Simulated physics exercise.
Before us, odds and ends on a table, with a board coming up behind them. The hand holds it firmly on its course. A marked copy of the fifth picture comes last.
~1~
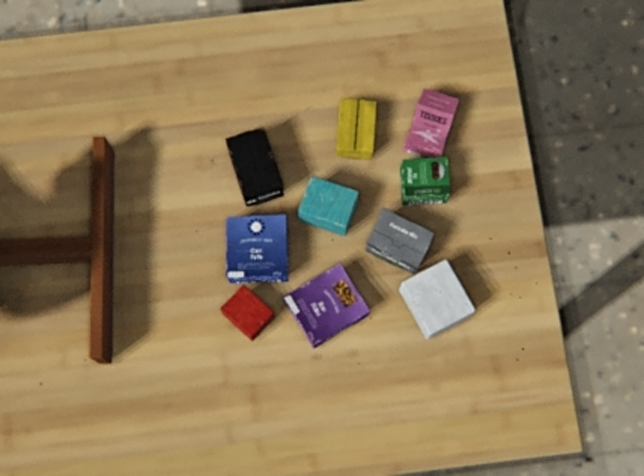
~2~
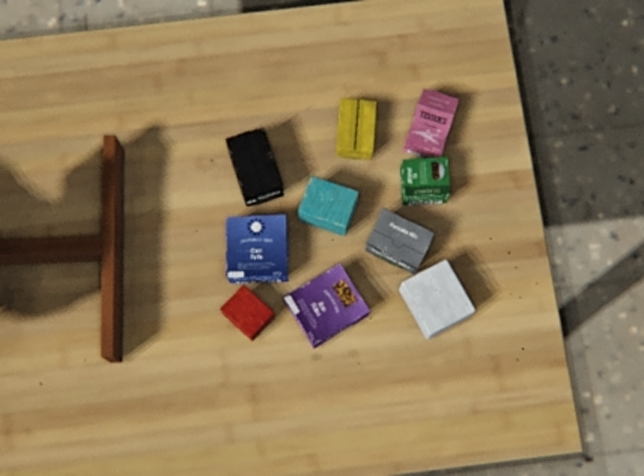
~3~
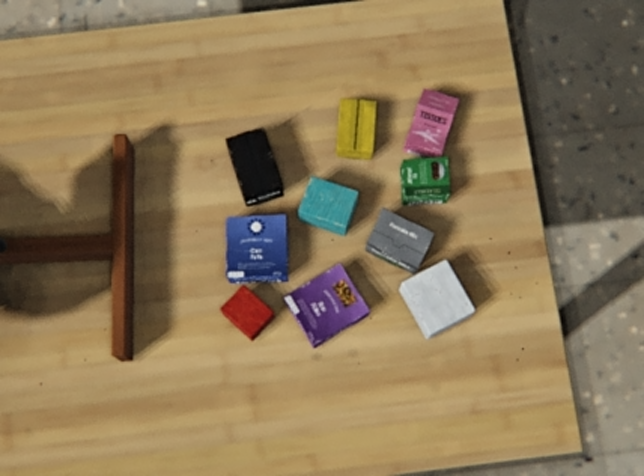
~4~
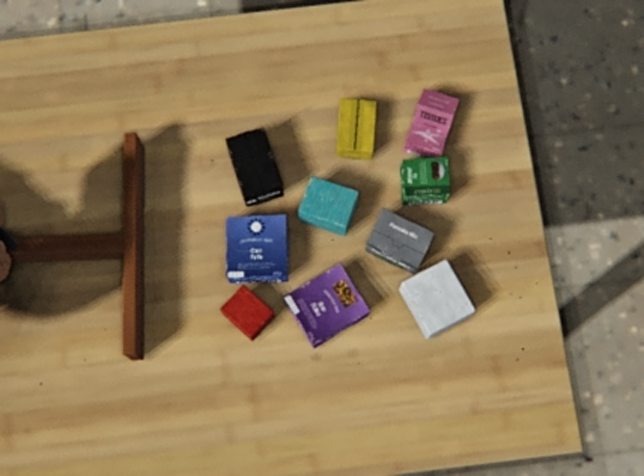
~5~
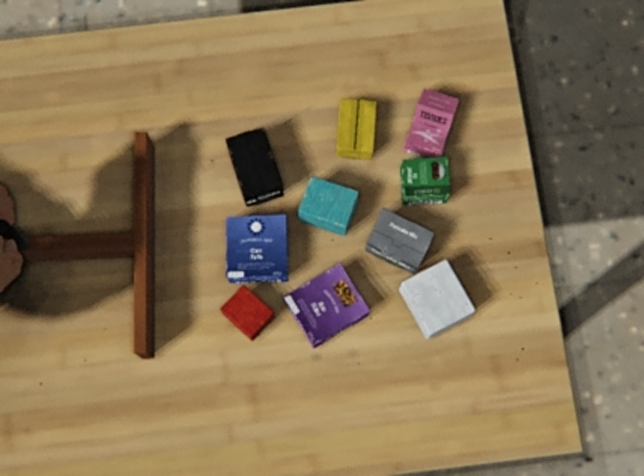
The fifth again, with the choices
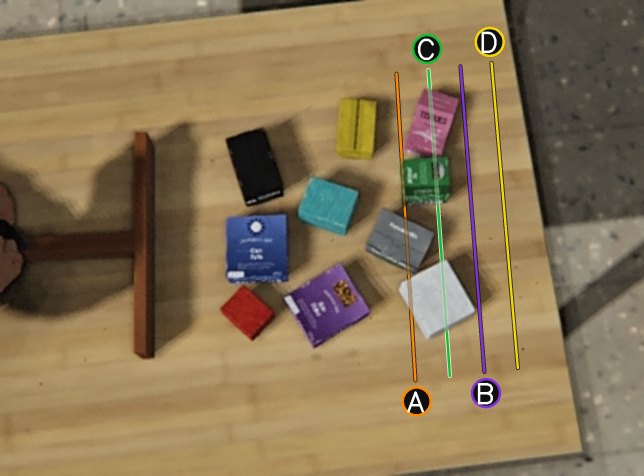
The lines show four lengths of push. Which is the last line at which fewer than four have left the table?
As far as mark C.
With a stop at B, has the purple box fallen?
By then, no.
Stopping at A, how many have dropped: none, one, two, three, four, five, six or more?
In all, none.
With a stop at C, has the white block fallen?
By then, yes.
On the marked copy, A at (406, 222); B at (472, 214); C at (439, 218); D at (504, 210).
With C. Early on, board (248, 227); red block (283, 319); purple box (332, 305).
Further on, board (355, 214); white block (493, 305); green packet (461, 173).
At the end, board (437, 205); white block over the edge; green packet over the edge; three fallen.
As for the rest, A is within the limit but short; B drops four; D drops seven.
